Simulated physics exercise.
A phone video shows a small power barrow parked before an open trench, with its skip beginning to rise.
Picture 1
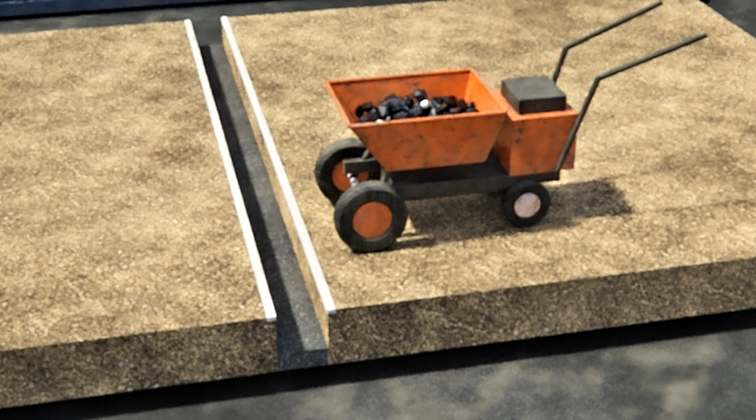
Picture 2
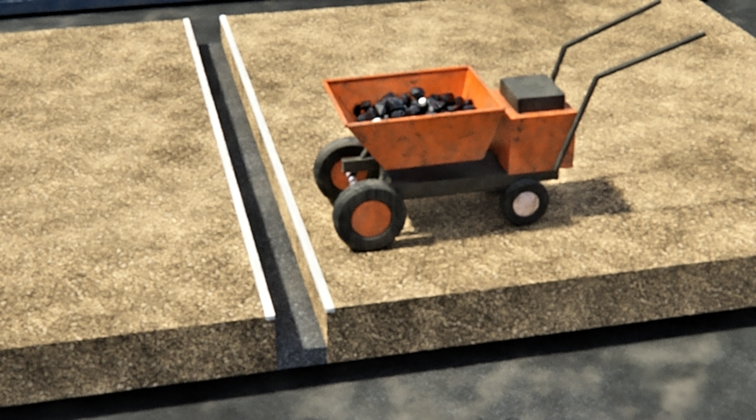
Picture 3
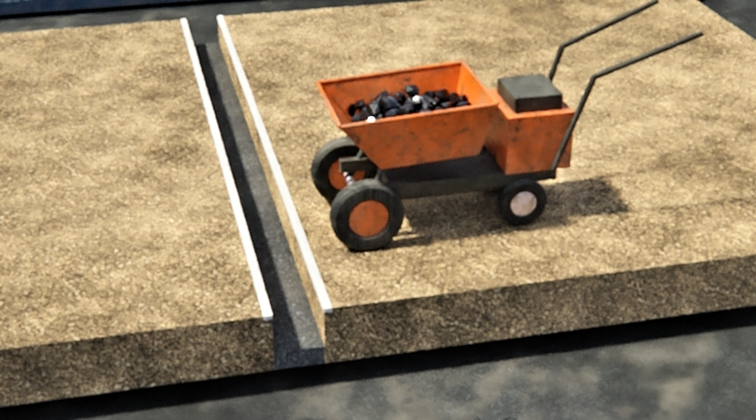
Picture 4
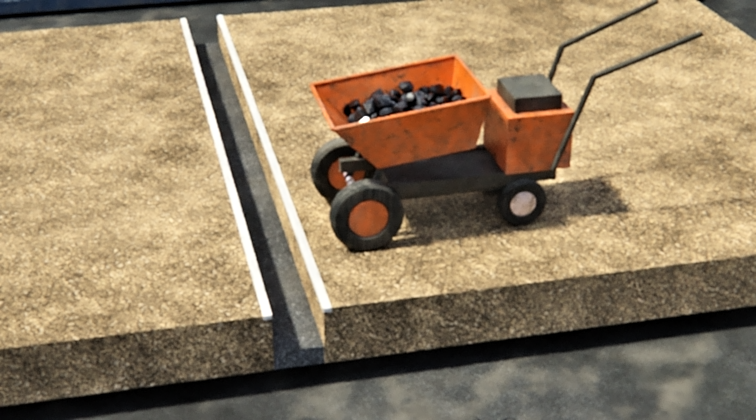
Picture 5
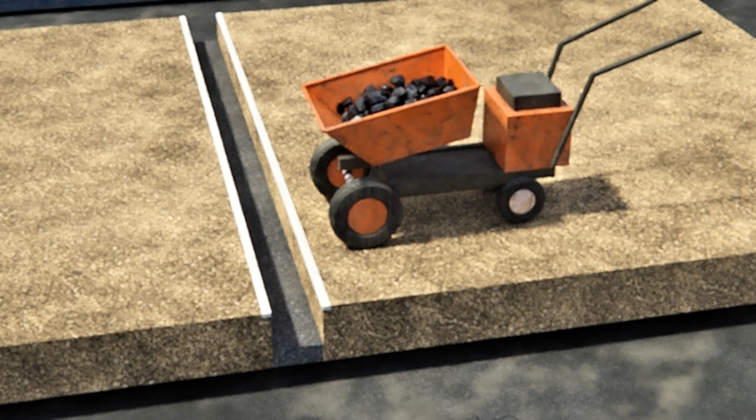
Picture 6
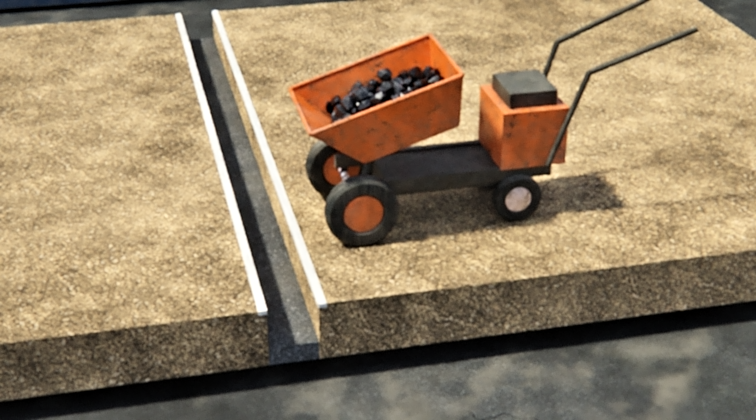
The orange skip of a small power barrow gradually tilts toward the trench, carrying black lumps.
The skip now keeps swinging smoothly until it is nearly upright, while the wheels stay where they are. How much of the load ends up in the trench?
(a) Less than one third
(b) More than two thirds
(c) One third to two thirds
Less than one third (a).
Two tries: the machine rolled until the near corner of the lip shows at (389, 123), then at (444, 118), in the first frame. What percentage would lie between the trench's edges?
From the first spot you get 80 percent, and from the second 50 percent.
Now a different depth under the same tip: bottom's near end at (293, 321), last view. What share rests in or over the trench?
20 %.
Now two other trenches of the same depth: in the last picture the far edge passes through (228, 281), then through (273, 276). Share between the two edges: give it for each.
Lab note: Try one 70 per cent, try two 0 per cent.
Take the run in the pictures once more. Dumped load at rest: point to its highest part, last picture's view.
I'd put the summit somewhere around pixel (226, 217).
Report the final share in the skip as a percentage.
Some 5 per cent.
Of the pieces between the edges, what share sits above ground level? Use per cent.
My best guess is some 10 per cent.
Just after the last frame, skip tipped steeply; every one in the skip.
A moment on, skip tipped right over; the larger part in the skip; just a few in or heaped over the trench; about a tenth beyond it; just a few falling.
Further on, skip tipped right over; about a tenth in the skip; about a tenth in or heaped over the trench; the larger part beyond it.
When it is over, skip tipped right over; just a few in the skip; roughly a quarter in or heaped over the trench; the larger part beyond it.
